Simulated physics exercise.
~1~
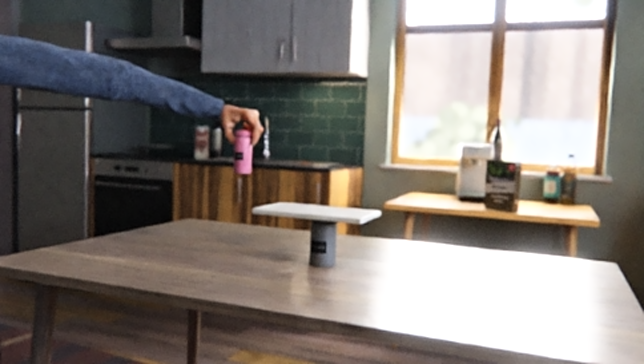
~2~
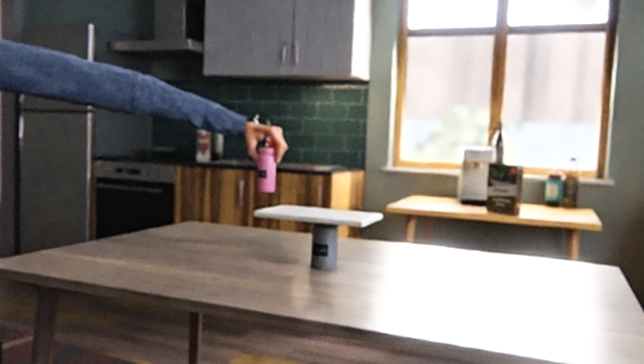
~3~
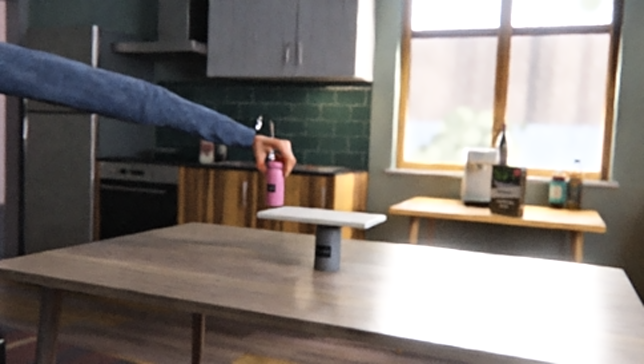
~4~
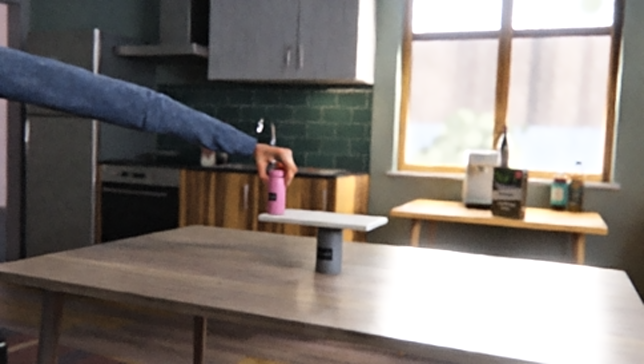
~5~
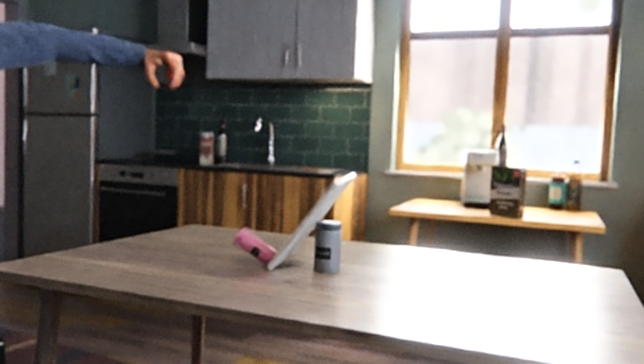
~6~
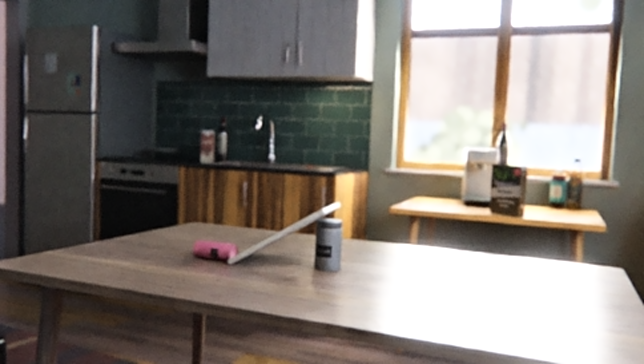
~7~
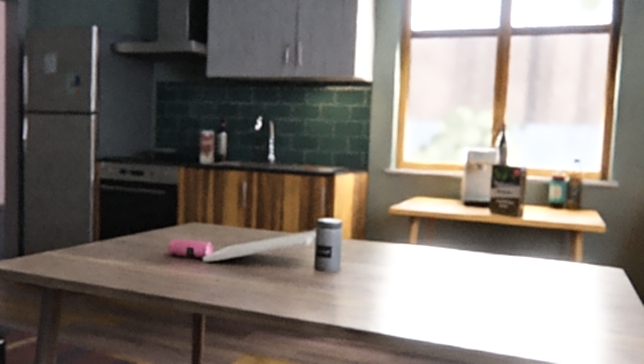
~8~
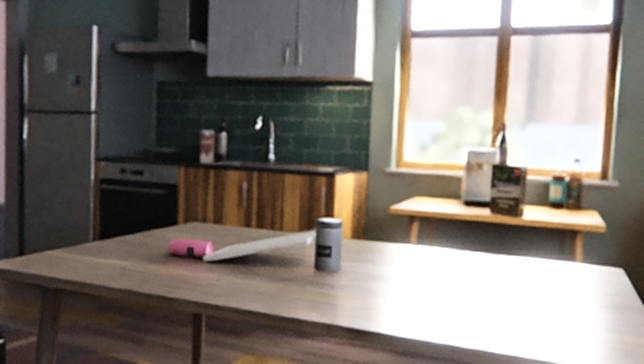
A pink shaker was lowered by a hand onto the left end of a white lid balanced on a grey jar, but once released, the lid tipped and both slid down left, ending up fallen on the table while the jar stayed standing.
